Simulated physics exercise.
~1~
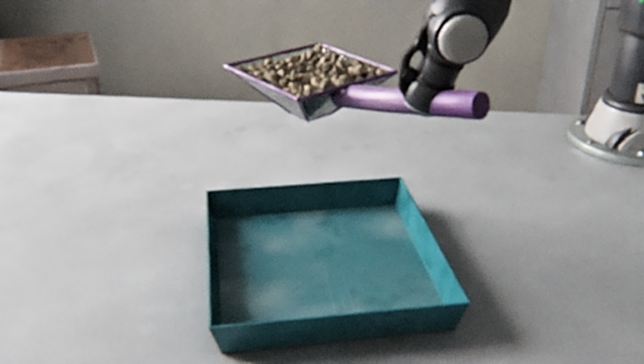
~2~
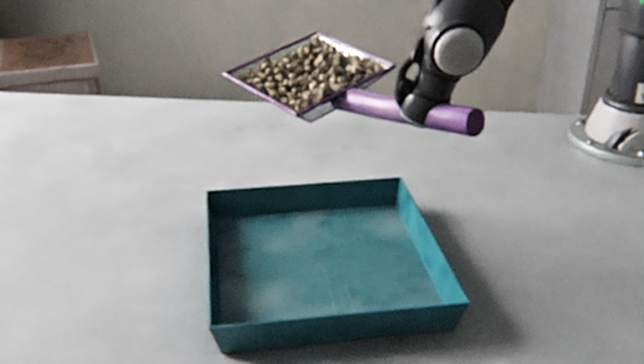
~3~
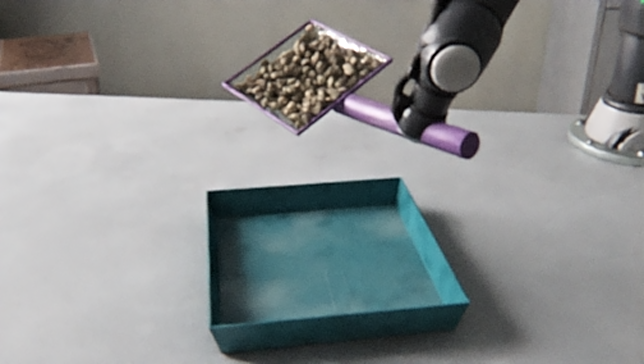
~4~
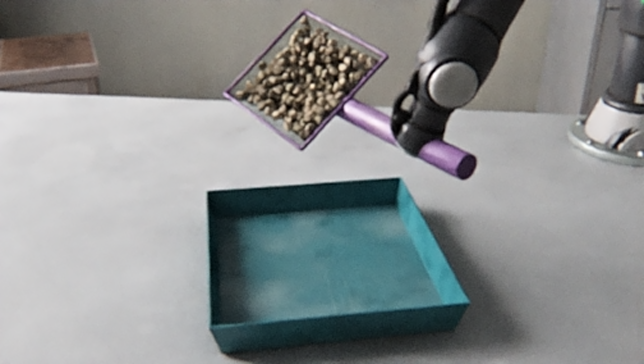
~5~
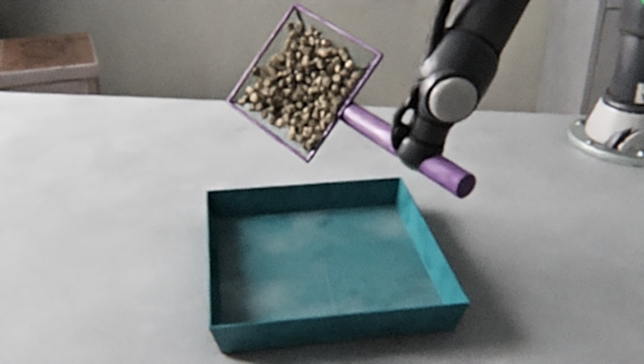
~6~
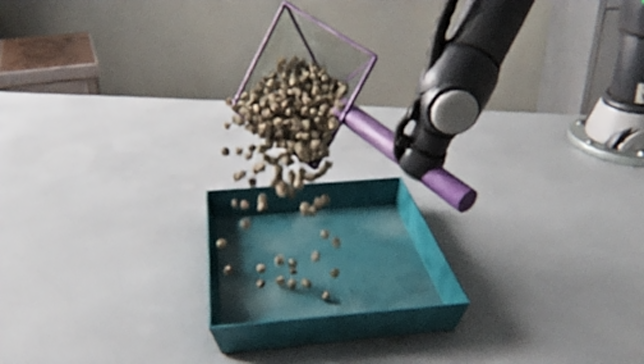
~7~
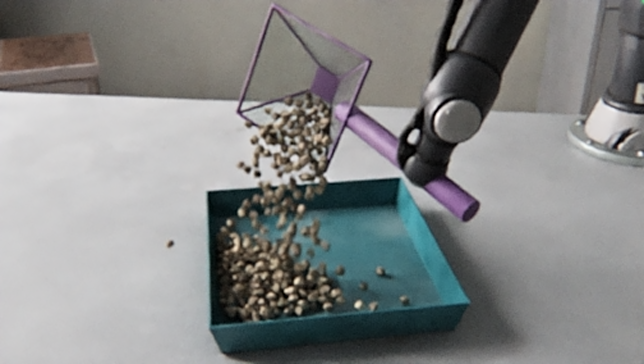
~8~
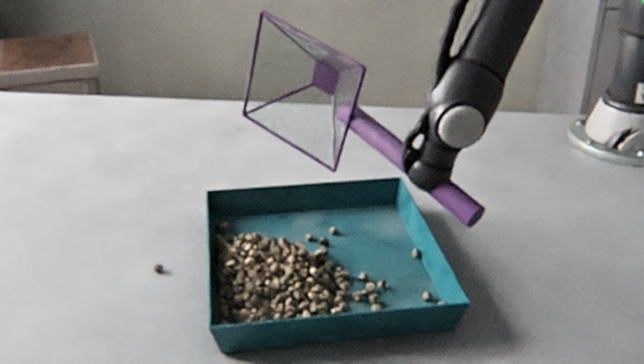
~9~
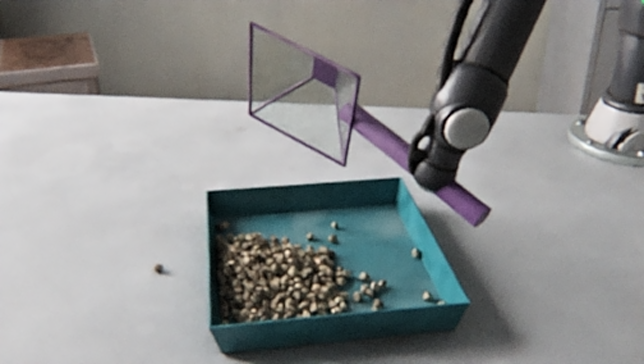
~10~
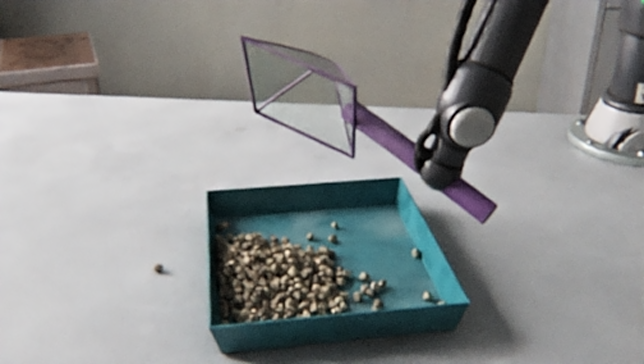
A robot arm tips a purple scoop, spilling its pebbles into a teal tray until empty.
